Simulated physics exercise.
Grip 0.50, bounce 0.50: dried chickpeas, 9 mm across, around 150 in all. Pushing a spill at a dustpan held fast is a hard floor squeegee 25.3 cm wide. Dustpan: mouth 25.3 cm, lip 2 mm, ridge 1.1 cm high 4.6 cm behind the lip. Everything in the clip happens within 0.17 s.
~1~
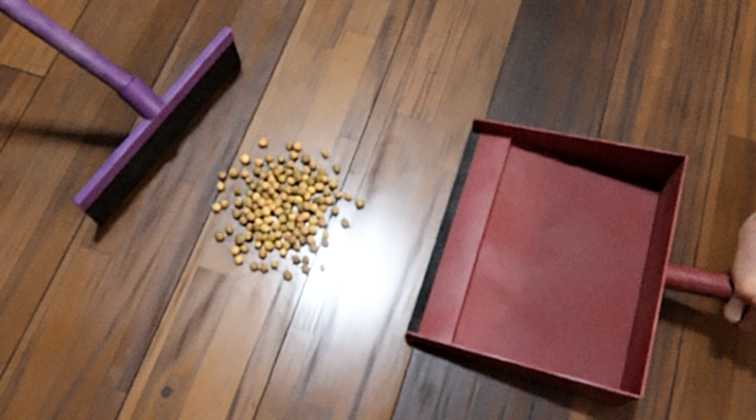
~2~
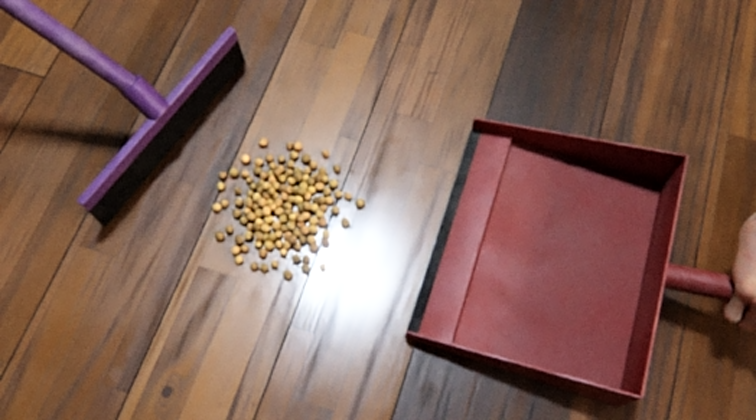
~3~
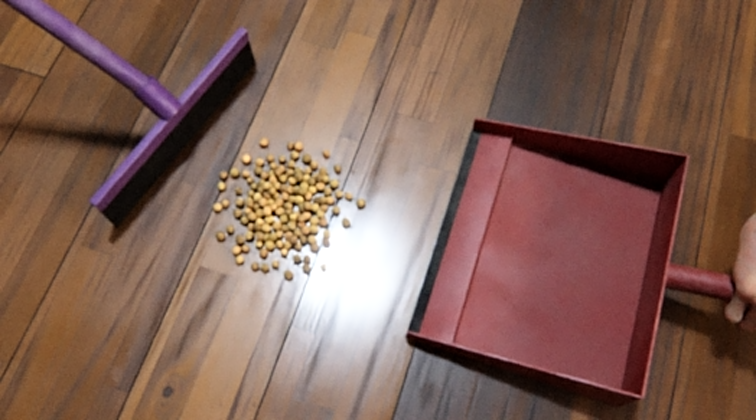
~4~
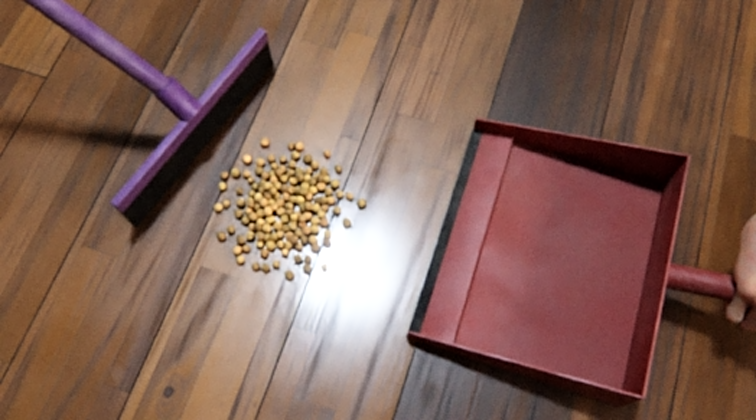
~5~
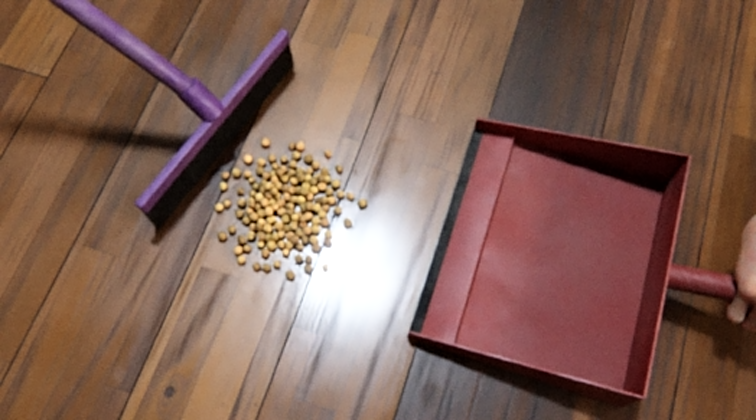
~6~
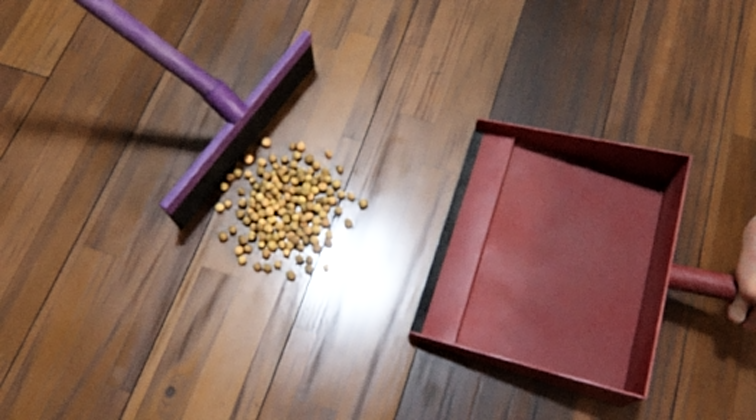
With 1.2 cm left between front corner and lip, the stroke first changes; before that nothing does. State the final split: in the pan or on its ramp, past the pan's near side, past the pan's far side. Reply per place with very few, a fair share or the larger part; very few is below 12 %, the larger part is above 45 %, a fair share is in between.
Pan: Very few; near side: Very few; far side: Very few.
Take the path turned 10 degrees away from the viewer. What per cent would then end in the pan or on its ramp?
That gives near 0 in a hundred.
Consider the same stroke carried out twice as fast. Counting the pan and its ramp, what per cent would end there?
Then roughly 30 per cent.
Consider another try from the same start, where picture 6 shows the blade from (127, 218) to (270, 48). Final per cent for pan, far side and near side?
Final per cent - pan 5, far 0, near 10.
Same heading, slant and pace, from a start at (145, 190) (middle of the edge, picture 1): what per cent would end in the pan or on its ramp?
Estimate: ~ 10 %.
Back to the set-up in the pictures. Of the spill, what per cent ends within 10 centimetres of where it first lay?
30 %.
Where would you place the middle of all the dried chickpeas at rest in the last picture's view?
My guess is close to (409, 244).
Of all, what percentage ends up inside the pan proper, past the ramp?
Something like 0 per cent of the whole.
Then, 0.15 s after the last picture, middle of the blade 13 cm from the lip; 0 % over the lip, far side 0 %, near side 0 %.
Then, 0.25 s after the last picture, middle of the blade 7 cm from the lip; 0 % over the lip, far side 0 %, near side 0 %.
Then, 0.48 s after the last picture, middle of the blade 4 cm from the lip; 5 % over the lip, far side 0 %, near side 0 %.
In the end, pan 5 %, near side 0 %, far side 0 %, in front of the lip or behind the blade 95 %.
